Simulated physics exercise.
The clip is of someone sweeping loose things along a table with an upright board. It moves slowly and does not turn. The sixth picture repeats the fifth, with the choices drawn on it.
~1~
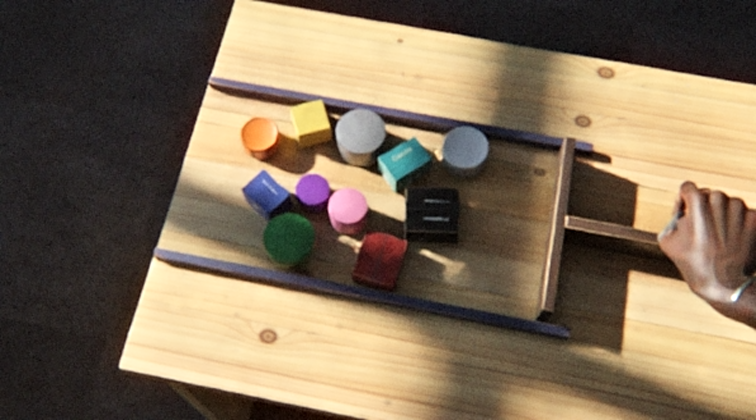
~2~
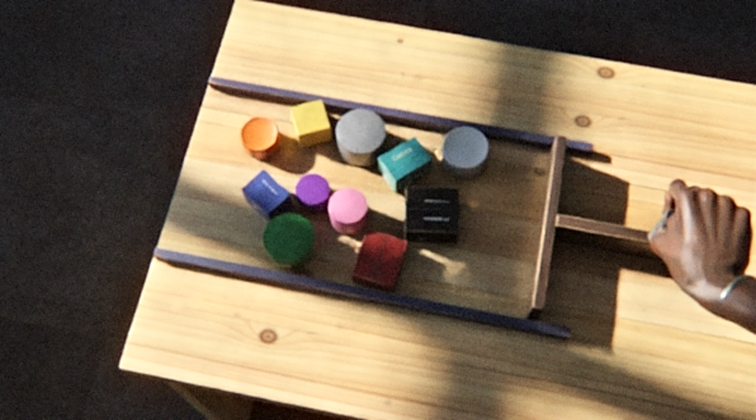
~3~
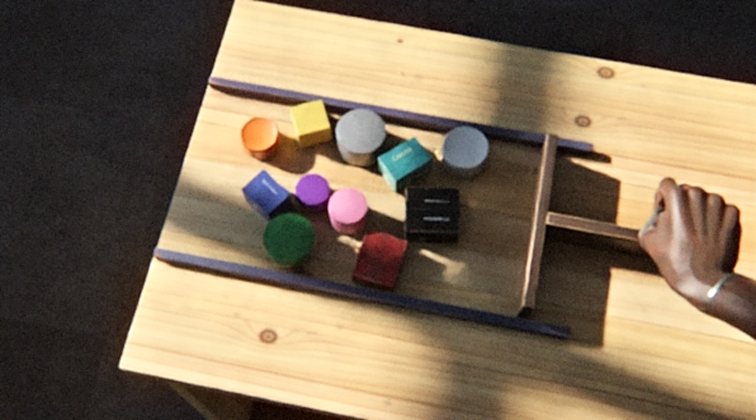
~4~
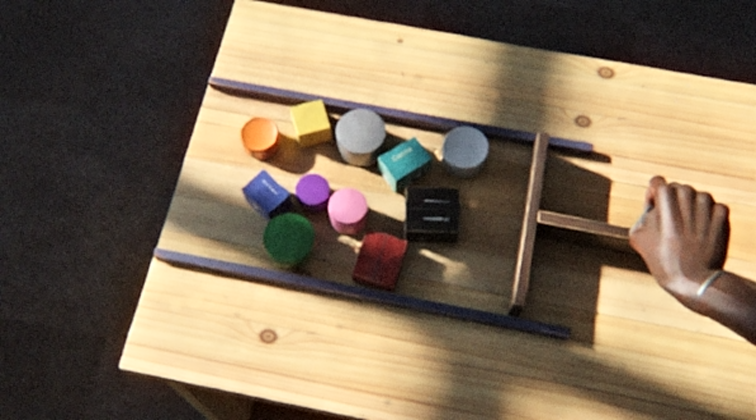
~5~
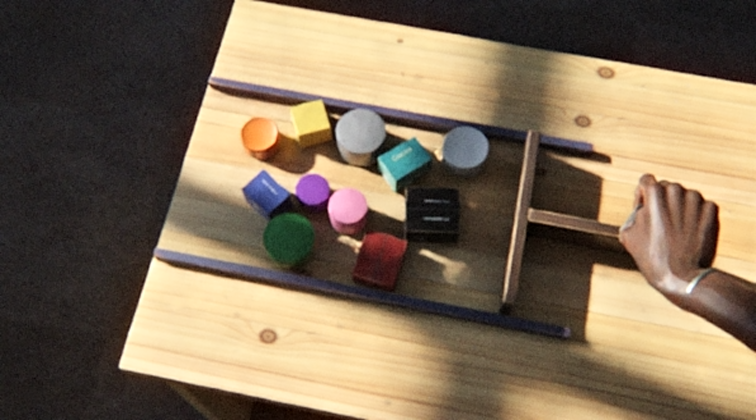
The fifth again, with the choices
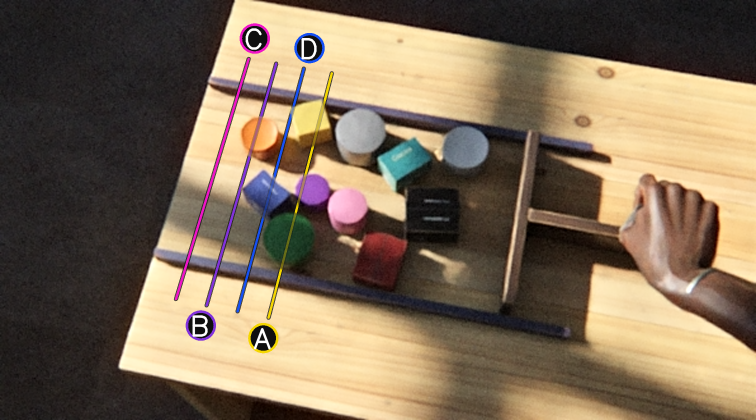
At first, a hand grips the handle of an upright wooden board at the right of a table, with colourful pots and boxes scattered between two dark rails. The hand then slides the board slowly leftward a short way, narrowing the gap, while the objects stay still and untouched.
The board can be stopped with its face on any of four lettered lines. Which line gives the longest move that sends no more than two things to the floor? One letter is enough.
A is the last line within the limit.
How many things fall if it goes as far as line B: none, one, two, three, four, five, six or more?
By then, six or more.
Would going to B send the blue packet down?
By then, yes.
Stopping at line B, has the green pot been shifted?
Yes.
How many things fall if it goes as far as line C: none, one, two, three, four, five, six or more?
In all, six or more.
On the marked copy, A at (302, 188); B at (243, 178); C at (214, 172); D at (273, 183).
With A. Early on, board (442, 198); white jar (424, 143); turquoise packet (387, 165).
Further on, board (364, 184); orange tub (229, 143); yellow block (264, 119).
At the end, board (304, 173); orange tub (191, 144); yellow block (208, 111); none fallen.
As for the rest, B drops seven; C drops eight; D drops three.
